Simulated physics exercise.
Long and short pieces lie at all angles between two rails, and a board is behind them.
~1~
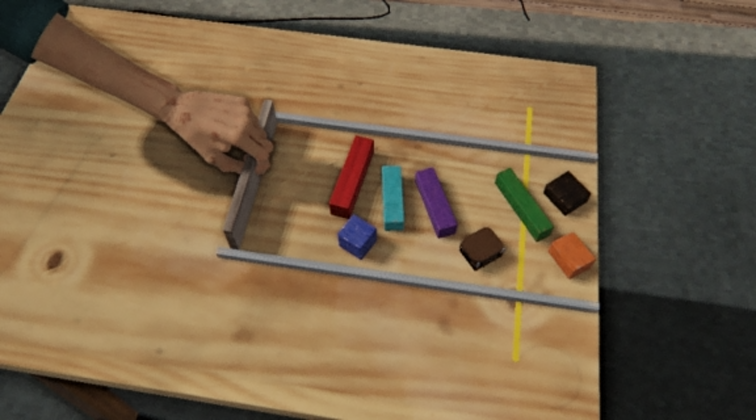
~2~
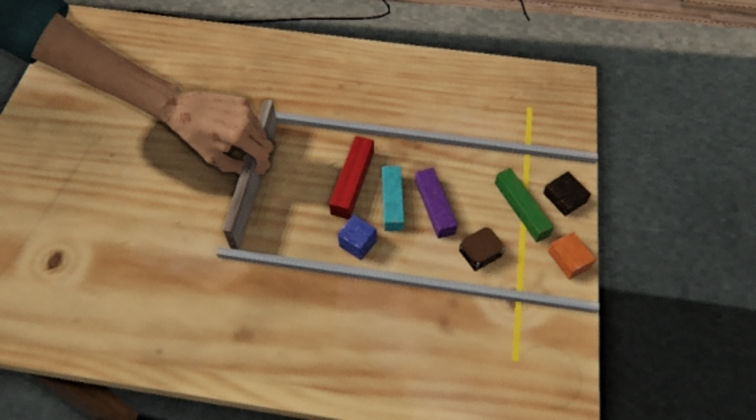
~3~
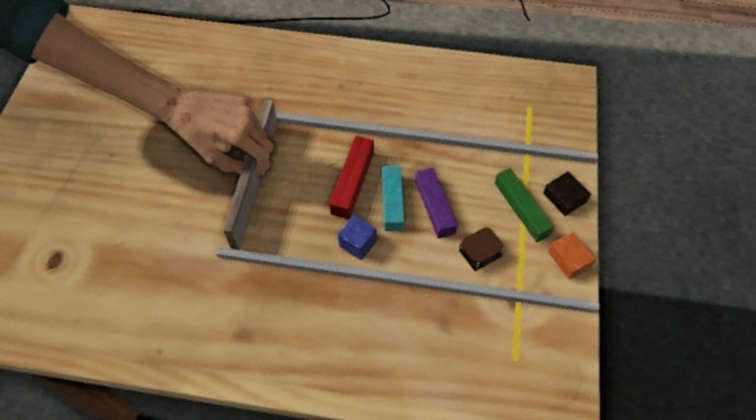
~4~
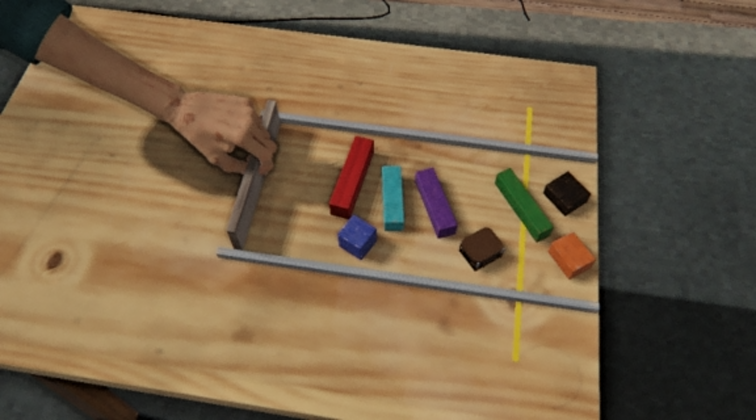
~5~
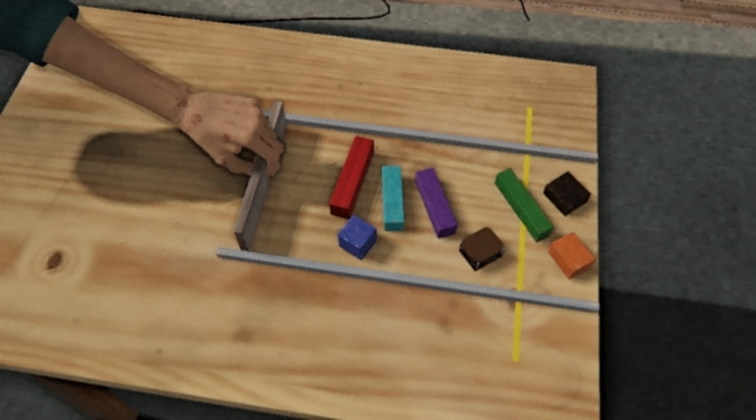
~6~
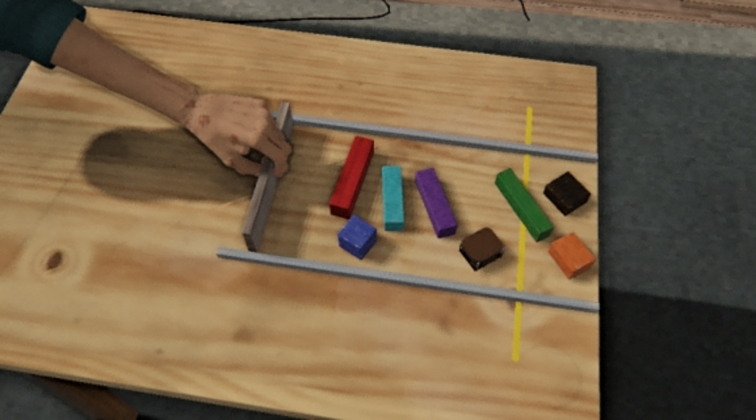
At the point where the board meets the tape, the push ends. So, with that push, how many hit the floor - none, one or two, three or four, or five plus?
After the push, only one or two have dropped.
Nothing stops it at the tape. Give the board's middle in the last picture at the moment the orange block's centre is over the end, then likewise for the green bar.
Estimated middle: (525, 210), and (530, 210) for the other.
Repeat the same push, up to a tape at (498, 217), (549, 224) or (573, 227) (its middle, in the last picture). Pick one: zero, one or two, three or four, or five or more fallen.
Run 1 - zero; run 2 - 3 or 4; run 3 - five or more.
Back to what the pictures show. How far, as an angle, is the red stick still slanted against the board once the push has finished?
Out of line by around 0°.
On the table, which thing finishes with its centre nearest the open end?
Orange block.
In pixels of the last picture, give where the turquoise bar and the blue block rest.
Taking them in turn, first comes (555, 219), then (537, 258).
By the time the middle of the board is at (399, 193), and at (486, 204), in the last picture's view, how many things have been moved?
4 by the first point, 7 by the second.
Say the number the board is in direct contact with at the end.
2 in contact.
Early on, none off yet; orange block at rest near (571, 256); black block at rest near (567, 193); green bar at rest near (523, 205).
Finally, the number that fall off is one or two; lost, black block.
